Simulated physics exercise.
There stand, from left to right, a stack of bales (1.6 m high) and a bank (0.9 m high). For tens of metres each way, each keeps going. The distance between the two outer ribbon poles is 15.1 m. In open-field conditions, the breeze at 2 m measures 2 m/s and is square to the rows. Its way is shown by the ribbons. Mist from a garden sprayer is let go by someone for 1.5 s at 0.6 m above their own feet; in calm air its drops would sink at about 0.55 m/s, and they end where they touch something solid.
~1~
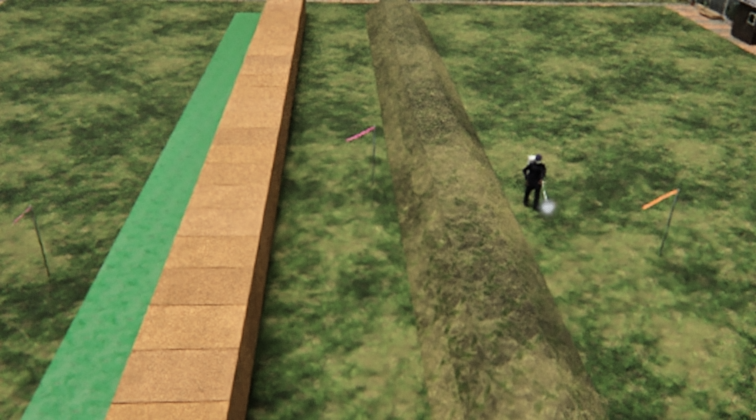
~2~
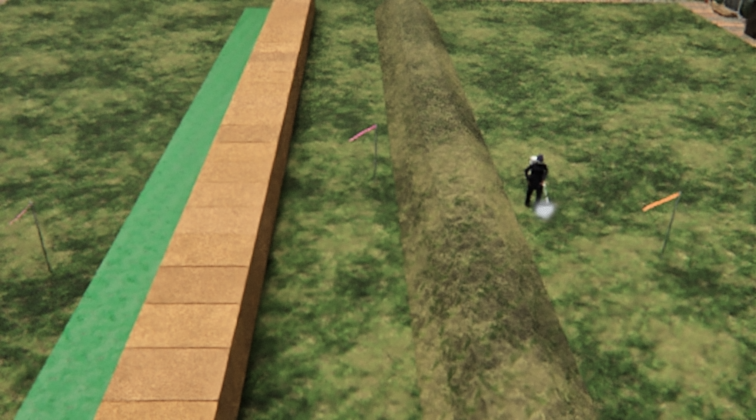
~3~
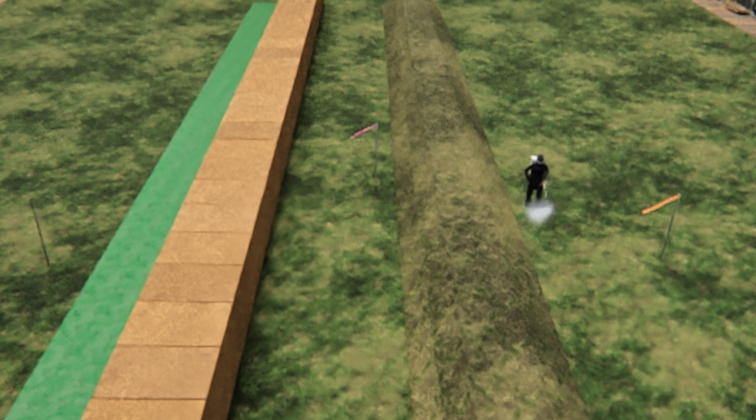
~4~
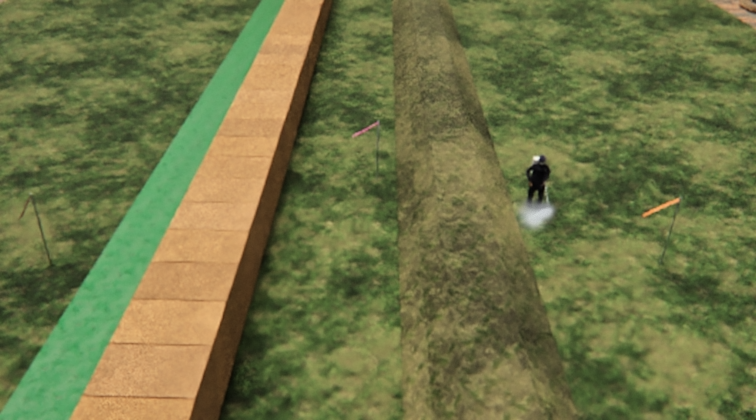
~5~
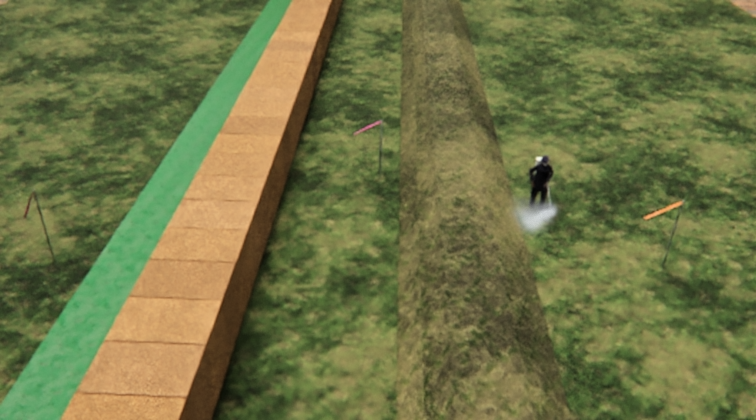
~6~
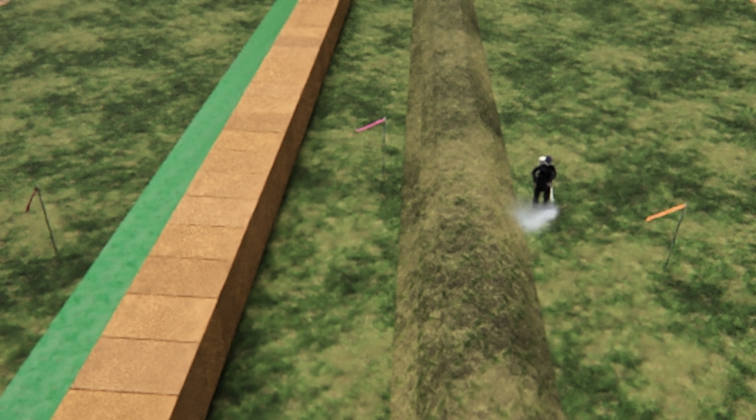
On a mottled grassy field, a dark-clothed person beside a long bank sprays pale mist that spreads leftward as the view shifts.
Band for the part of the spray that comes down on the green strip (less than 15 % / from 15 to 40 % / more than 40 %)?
Band: Not even 15 %.
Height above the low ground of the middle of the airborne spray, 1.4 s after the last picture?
The middle is at about 0.4 m above the low ground.
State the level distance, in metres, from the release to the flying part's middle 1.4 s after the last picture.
It comes to roughly 1.0 m.
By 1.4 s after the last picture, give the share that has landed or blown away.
Roughly 80 in a hundred.
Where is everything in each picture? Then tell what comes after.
The spray in the air spans x = 545 to 550 around y = 205 and it comes from (546, 204), in the first frame.
The right ribbon ends at (644, 210), leaning 60 degrees to the left, the spray in the air spans x = 540 to 550 around y = 210 and the green one passes (137, 256), in the second frame.
The inner ribbon ends at (351, 138), leaning 55 degrees to the left, the spray in the air spans x = 530 to 550 around y = 210 and the top of the bank crosses (461, 196), in the third frame.
The spray in the air spans x = 525 to 550 around y = 210 and the green one passes (164, 198), in the fourth frame.
The right ribbon ends at (645, 218), leaning 60 degrees to the left and the spray in the air spans x = 520 to 550 around y = 215, in the fifth frame.
The inner ribbon ends at (356, 131), leaning 65 degrees to the left, the spray in the air spans x = 515 to 555 around y = 215 and the top of the bank crosses (464, 196), in the sixth frame.
Then, 1.4 s after the last picture, 0 % lies on the green strip; 79 % has touched down or left; the middle of what still flies is 0.5 m above the low ground, near (519, 213).
Then, 2.9 s after the last picture, 0 % lies on the green strip; 98 % has touched down or left.
Then, 6.9 s after the last picture, 0 % lies on the green strip; 100 % has touched down or left.
Then, 18.9 s after the last picture, 0 % lies on the green strip; 100 % has touched down or left.
Then, 43.9 s after the last picture, 0 % lies on the green strip; 100 % has touched down or left.
